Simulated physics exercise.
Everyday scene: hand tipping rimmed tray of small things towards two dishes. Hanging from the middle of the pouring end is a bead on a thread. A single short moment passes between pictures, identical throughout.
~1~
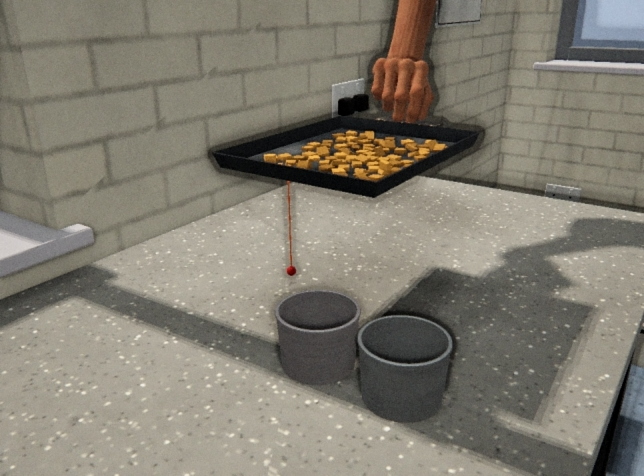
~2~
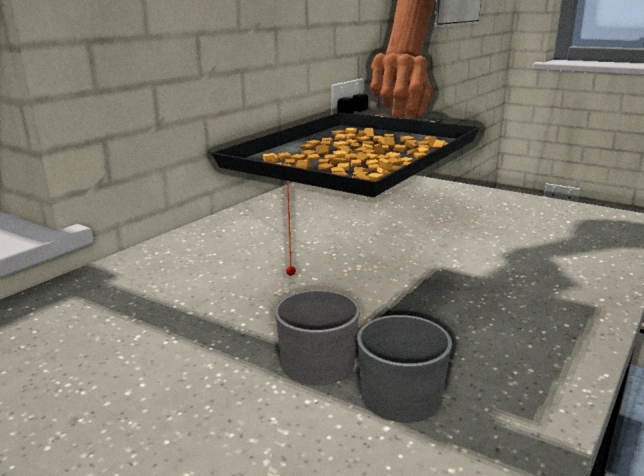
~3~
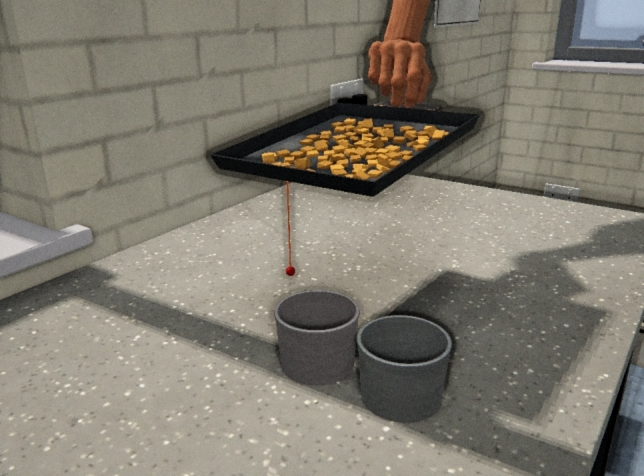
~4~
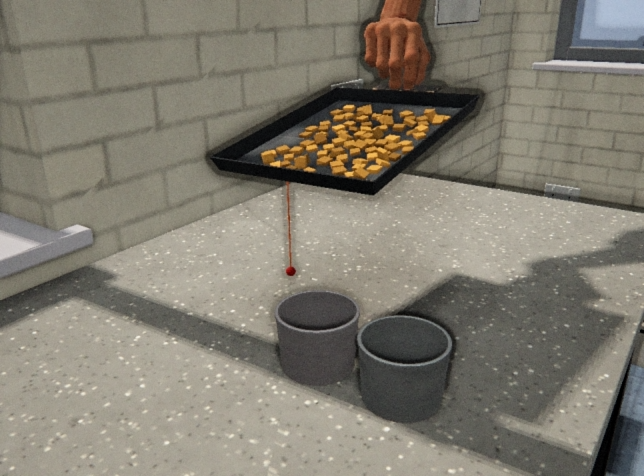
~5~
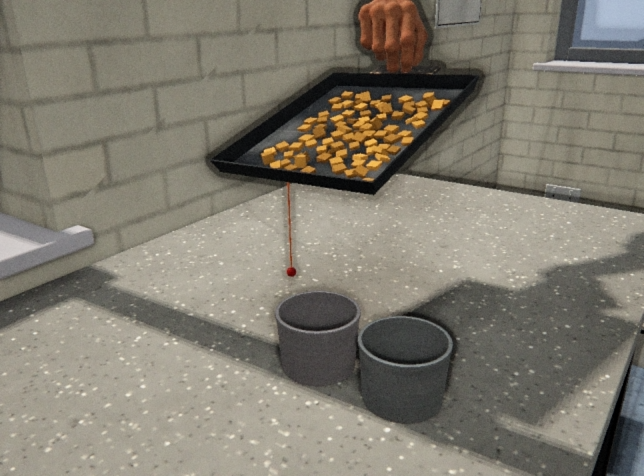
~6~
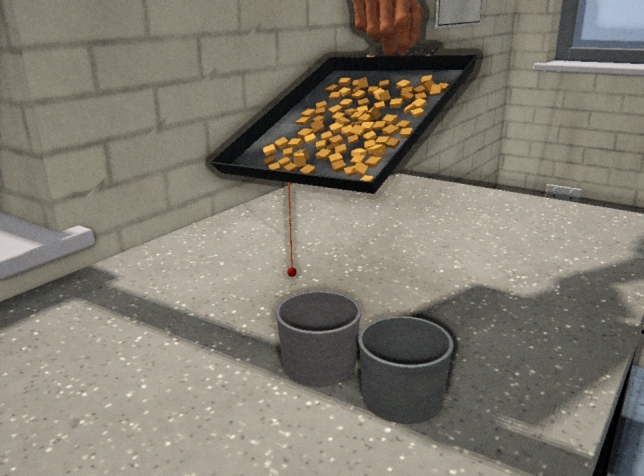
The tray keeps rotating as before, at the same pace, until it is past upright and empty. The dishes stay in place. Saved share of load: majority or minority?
So the dishes mostly fail at catching it, really.
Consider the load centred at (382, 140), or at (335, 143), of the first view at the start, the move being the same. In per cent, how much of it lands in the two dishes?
About 20 % and 10 %.
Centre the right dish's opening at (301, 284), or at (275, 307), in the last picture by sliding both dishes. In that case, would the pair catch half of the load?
Result, first setup: A minority share; second setup: A majority share.
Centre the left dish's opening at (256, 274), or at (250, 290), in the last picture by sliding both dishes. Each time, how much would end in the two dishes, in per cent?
Roughly 30% the first time and 60% the second time.
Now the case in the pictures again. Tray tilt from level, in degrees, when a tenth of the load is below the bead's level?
Around 85 degrees of turn.
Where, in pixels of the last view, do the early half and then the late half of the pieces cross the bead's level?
Initially about (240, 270); subsequently about (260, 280).
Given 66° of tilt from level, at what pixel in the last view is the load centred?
I'd mark it close to (284, 157).
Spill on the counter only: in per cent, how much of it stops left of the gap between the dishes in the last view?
It comes to near 100 percent of the spill.
Shortly afterwards, tray tipped steeply; all but a few on the tray; only a few in the air.
Next, tray tipped past a quarter turn; near a quarter on the tray; a little in the left dish; near a third outside both; near a third in the air.
Some moments later, tray tipped past a quarter turn; near a quarter in the left dish; the bulk outside both.
In the end, tray tipped past a quarter turn; none at all in the right dish; near a quarter in the left dish; the bulk outside both.
